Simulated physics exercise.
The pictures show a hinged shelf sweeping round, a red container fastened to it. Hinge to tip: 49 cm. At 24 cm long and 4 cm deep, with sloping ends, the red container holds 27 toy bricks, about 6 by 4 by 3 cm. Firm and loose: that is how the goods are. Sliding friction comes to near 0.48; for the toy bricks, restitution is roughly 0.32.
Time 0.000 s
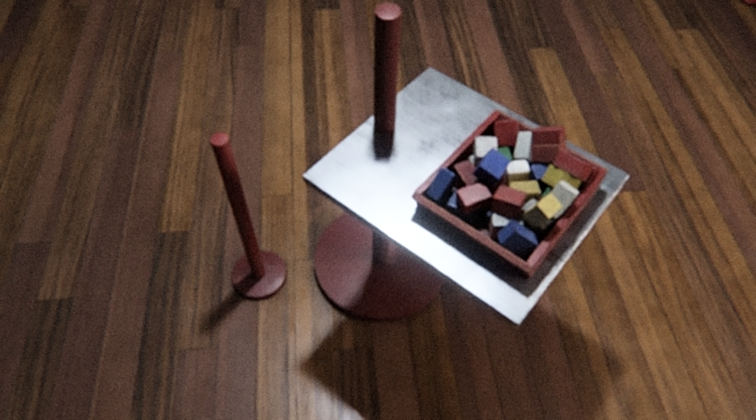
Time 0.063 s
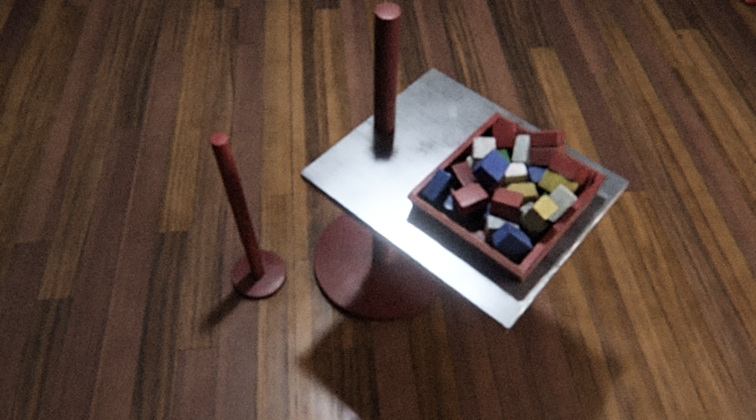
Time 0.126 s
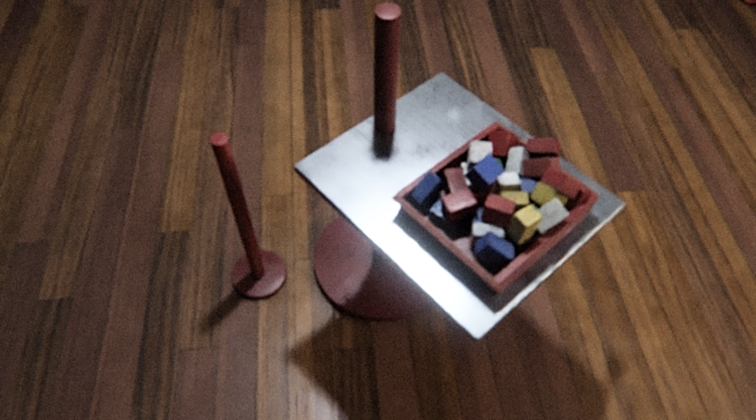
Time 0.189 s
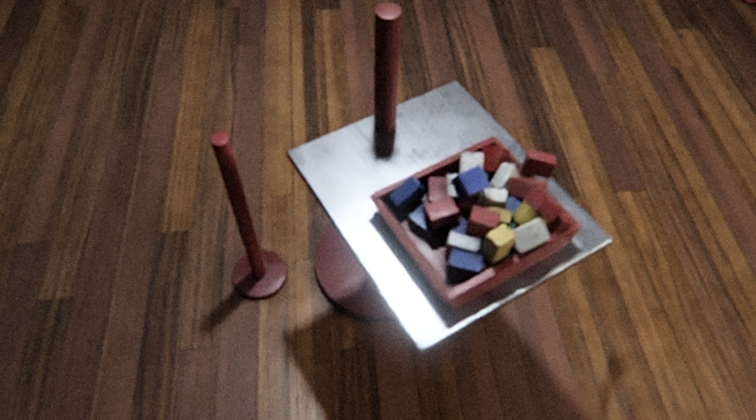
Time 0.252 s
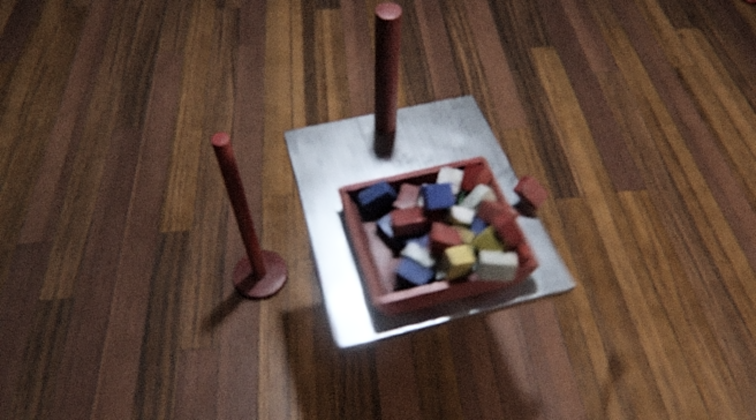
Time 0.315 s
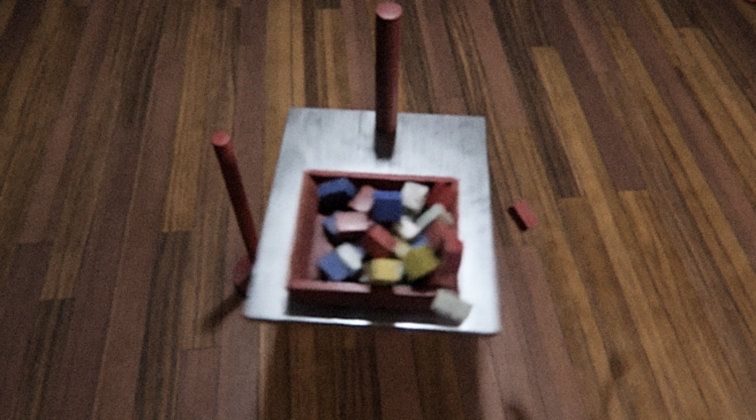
A metal shelf swings clockwise around a post, carrying a red box as toy bricks slide out.
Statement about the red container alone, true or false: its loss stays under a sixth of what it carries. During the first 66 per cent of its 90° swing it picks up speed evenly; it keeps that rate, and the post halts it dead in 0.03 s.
False.
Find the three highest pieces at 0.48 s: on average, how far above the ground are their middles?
70 cm.
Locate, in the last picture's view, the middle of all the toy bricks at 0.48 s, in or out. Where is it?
Centre: Around (273, 211) px.
After 0.40 s, it reaches the stop.
After 0.48 s, red container 20 in, 7 out.
After 0.60 s, red container 19 in, 8 out.
After 0.82 s, red container 19 in, 8 out.
When it is over (at 1.26 s), red container 19 in, 8 out. Asked share, 8 of 27, 30 per cent.
